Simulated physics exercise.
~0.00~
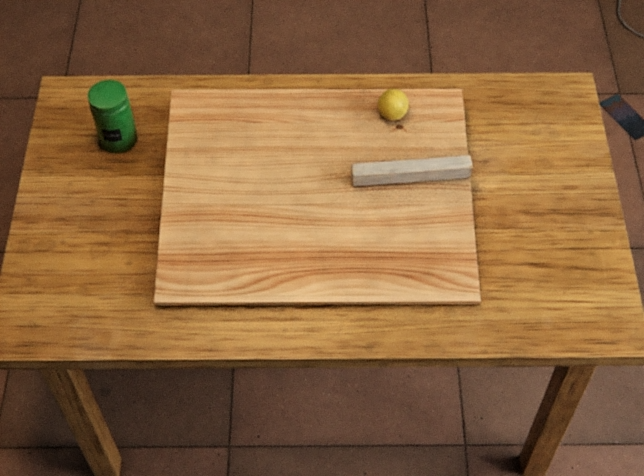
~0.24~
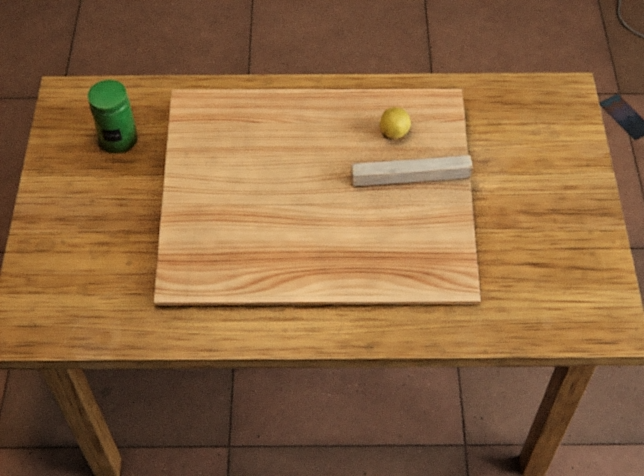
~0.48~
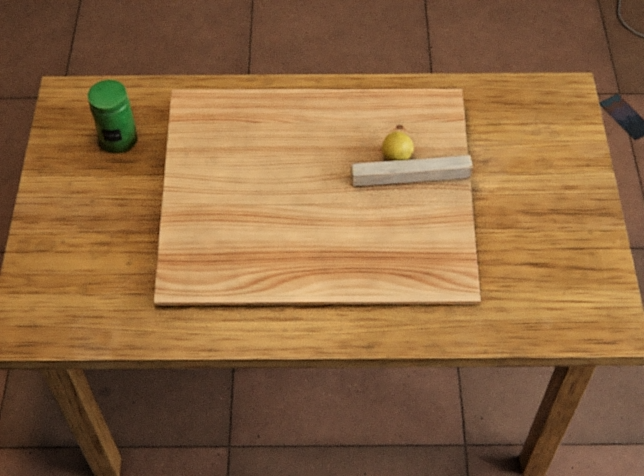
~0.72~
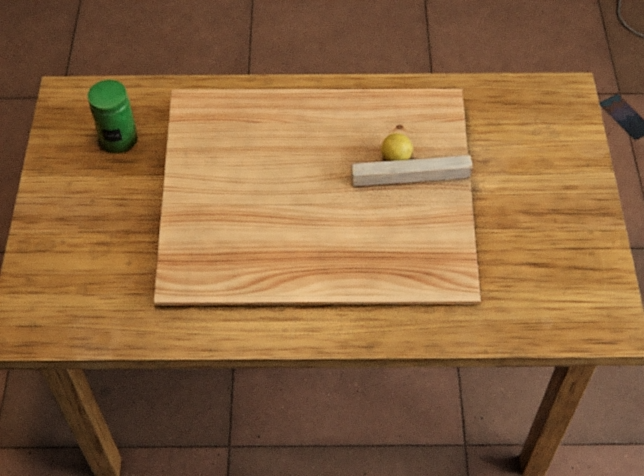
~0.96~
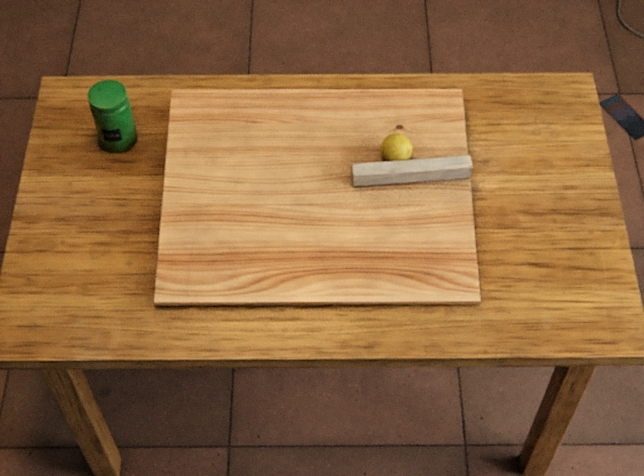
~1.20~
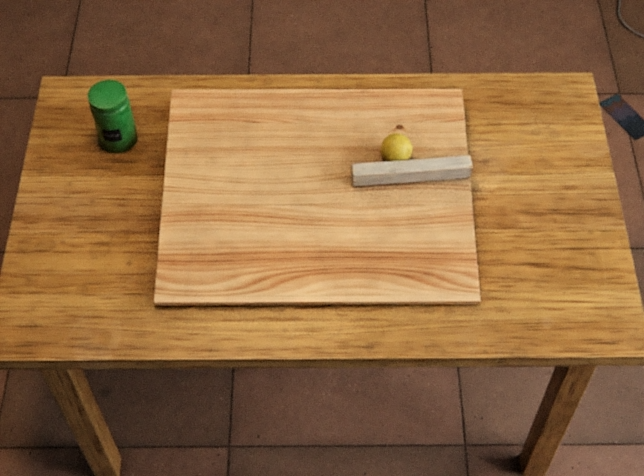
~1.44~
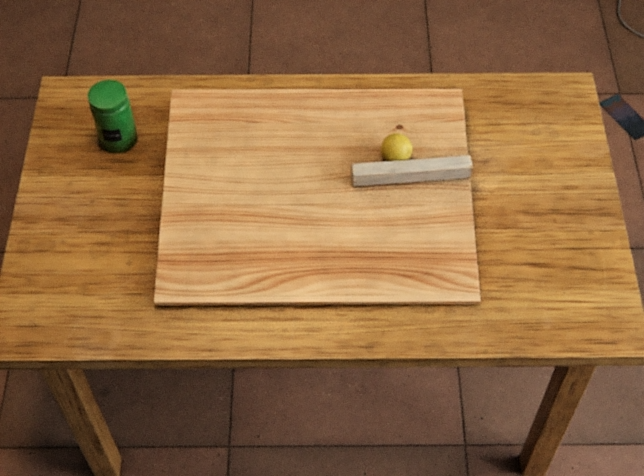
At the start, a yellow lemon sits near the top right of a pale wooden board on a wooden table, with a grey block fixed below it and a green jar standing on the table to the left. The lemon moves down the board toward the block, turning as it goes. It soon reaches the upper side of the block and is stopped there. From then on it stays resting against the block, its path toward the near edge blocked, while the green jar remains in its place.
